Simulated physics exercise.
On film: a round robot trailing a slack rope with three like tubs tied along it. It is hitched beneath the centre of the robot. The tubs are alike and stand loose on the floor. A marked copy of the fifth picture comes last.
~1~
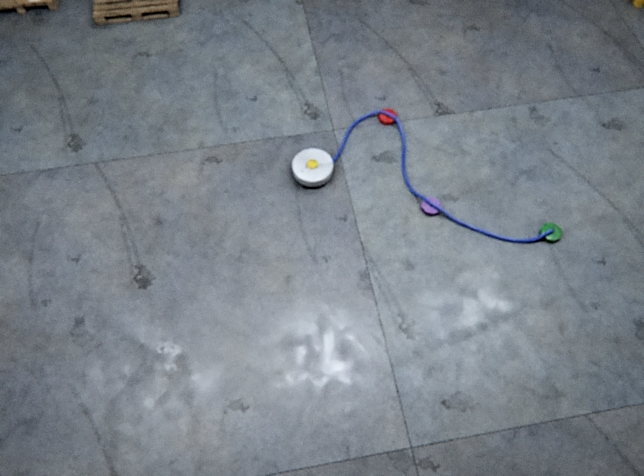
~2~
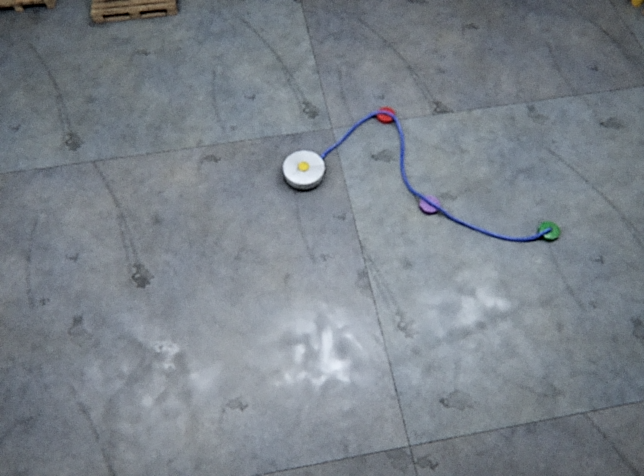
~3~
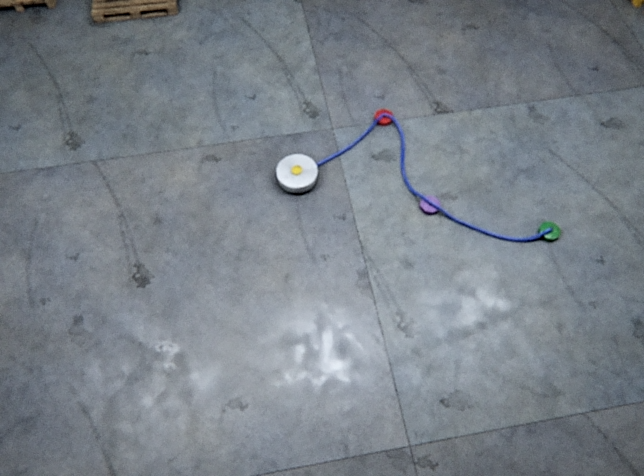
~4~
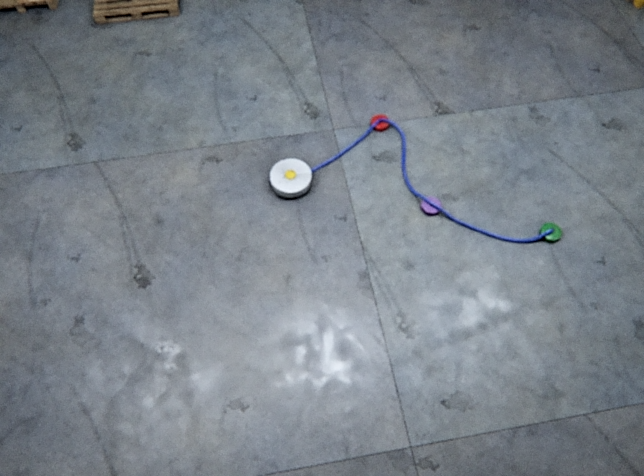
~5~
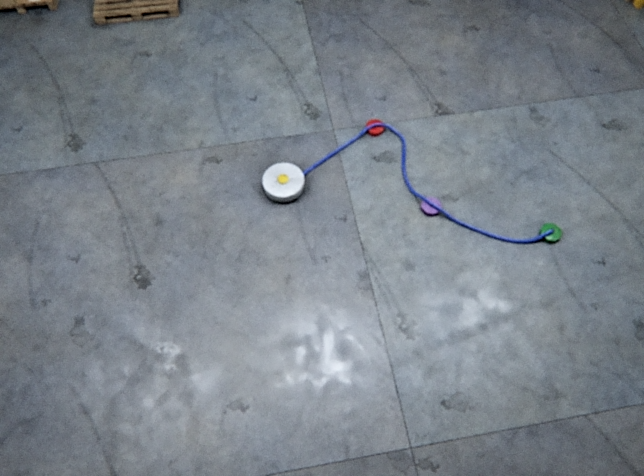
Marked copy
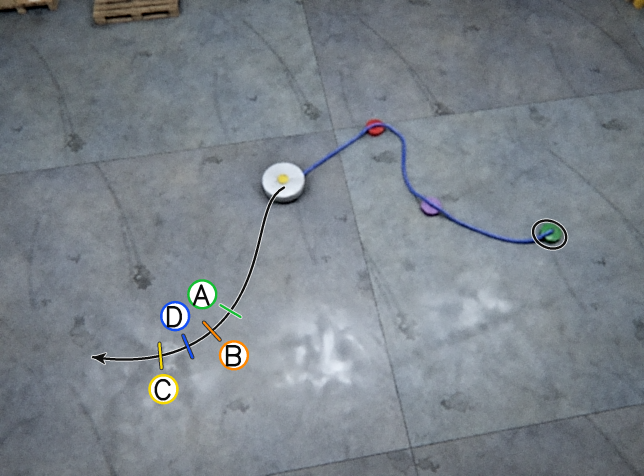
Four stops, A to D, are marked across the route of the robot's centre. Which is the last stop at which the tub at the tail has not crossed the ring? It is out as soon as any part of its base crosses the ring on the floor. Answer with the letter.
Up to mark D.
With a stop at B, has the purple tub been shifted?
By then, no.
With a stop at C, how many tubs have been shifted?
Three.
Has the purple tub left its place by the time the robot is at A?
No.
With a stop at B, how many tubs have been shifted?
By then, one.
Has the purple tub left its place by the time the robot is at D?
Yes.
On the marked copy, A at (231, 311); B at (212, 331); C at (160, 356); D at (188, 346); the ring at (550, 234); the route from (284, 187) via (235, 305) to (93, 357).
Taking D. A third of the way, robot (259, 236); green tub (551, 233); purple tub (431, 206); red tub (338, 158).
Two thirds of the way, robot (236, 298); green tub (551, 233); purple tub (431, 206); red tub (309, 202).
When it is over, robot (186, 344); green tub (549, 232); purple tub (421, 214); red tub (299, 264); the ringed tub at the far end is still in its ring.
As for the rest, A is safe but short; B is safe but short; C drags the last tub to (536, 231).
